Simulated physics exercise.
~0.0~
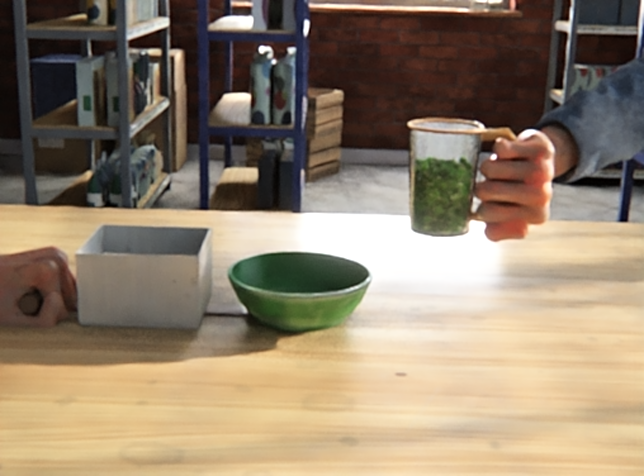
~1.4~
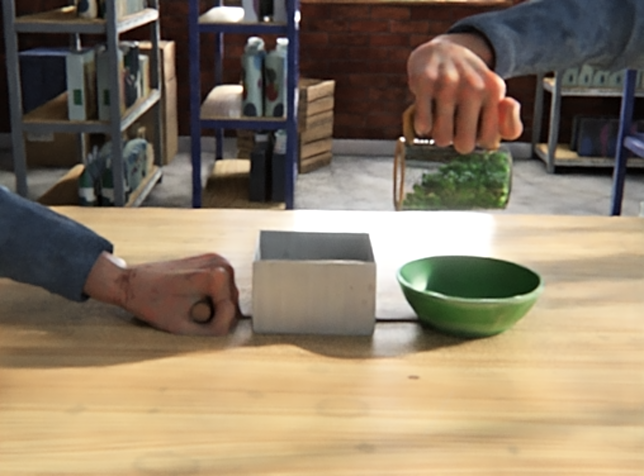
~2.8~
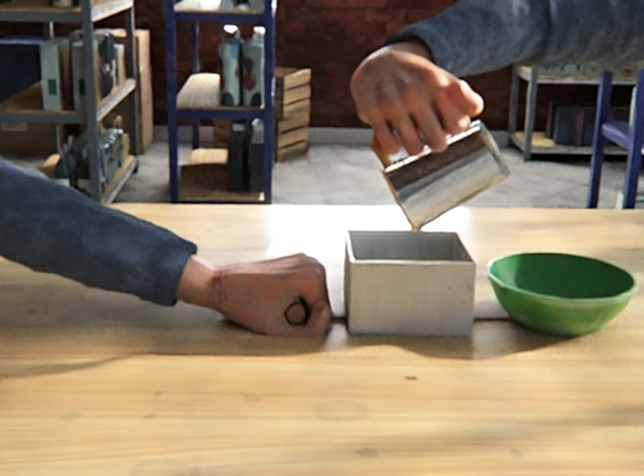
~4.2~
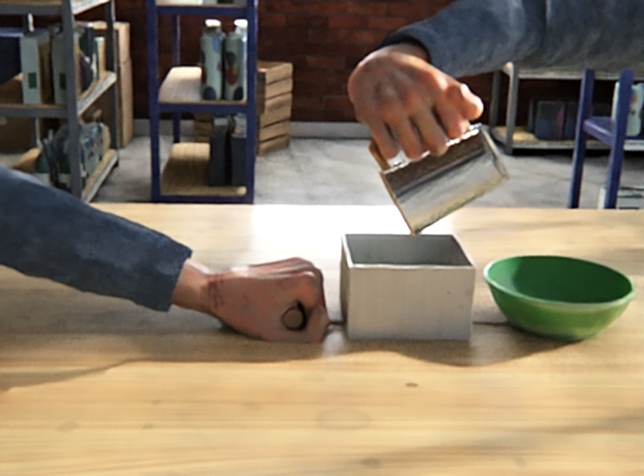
A hand at the right holds up a clear cup of green peas over a pale wooden table, seen from the front in a room with metal shelves and a brick wall. On the table, a whitish square tin stands left of a green bowl, with another hand at its left. That hand slides the tin and bowl together to the right while the cup tips onto its side. The cup turns further, mouth down, above the tin, and the peas drop into it. The dishes stop, and the emptied cup stays tilted over the tin, the bowl empty.
